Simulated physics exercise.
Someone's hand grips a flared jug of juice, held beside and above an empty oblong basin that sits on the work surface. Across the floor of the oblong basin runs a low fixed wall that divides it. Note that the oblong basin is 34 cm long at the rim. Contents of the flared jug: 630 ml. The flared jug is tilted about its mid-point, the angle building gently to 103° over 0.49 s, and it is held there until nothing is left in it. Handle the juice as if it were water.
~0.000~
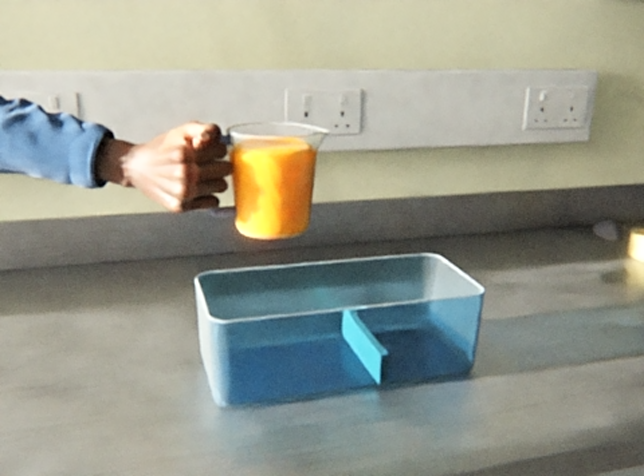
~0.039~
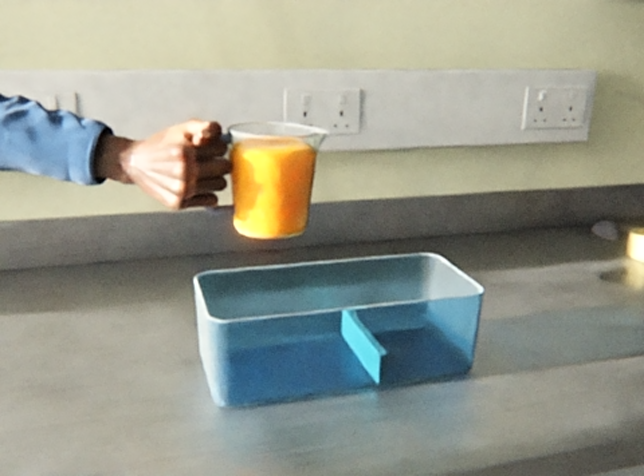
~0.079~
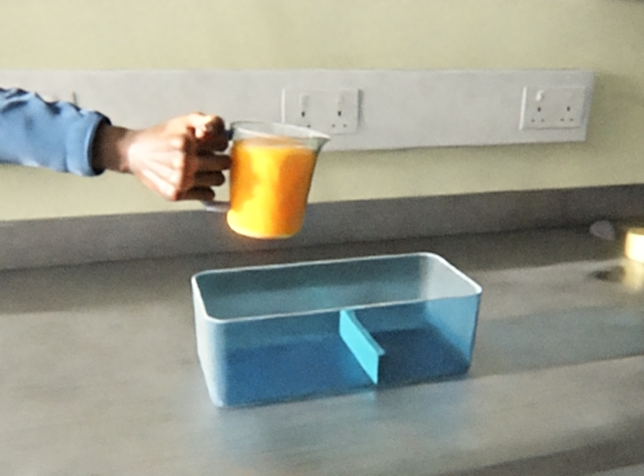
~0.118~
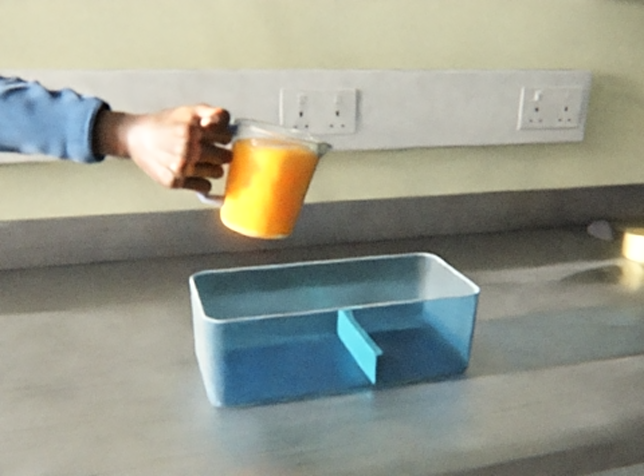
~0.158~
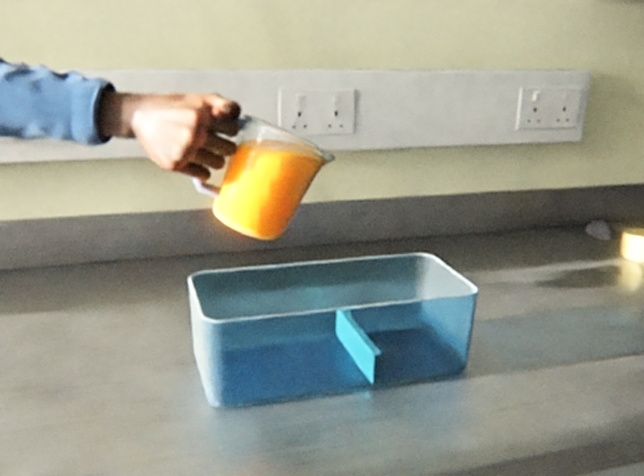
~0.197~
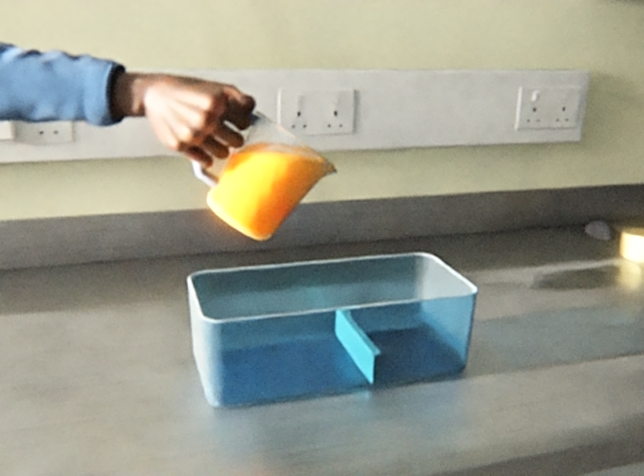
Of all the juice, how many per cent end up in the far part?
Roughly 65 per cent.
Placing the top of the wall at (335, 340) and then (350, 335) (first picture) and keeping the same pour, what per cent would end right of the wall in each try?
It comes to 90 per cent, and then 90 per cent.
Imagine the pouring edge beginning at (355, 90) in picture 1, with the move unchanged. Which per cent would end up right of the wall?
Then I'd expect something near 85 per cent.
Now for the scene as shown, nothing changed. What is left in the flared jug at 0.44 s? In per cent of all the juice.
Some 50 % of it is still there.
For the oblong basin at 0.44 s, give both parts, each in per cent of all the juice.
Left: Around 1. Right: Around 20.
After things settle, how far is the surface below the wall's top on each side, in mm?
Left 34 mm, right 18 mm.
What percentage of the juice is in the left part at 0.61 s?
20 %.
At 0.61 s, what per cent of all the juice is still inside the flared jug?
14 %.
After 0.44 s the tilt is 100° and 50 per cent is still to pour, 1 is left of the wall and 20 right of it.
After 0.61 s the tilt is 103° and 13 per cent is still to pour, 21 is left of the wall and 47 right of it.
After 0.79 s the tilt is 103° and 2 per cent is still to pour, 27 is left of the wall and 64 right of it.
After 0.99 s the tilt is 103° and 0 per cent is still to pour, 31 is left of the wall and 65 right of it.
In the end 32 per cent lies left of the wall, 65 right of it and 3 outside.
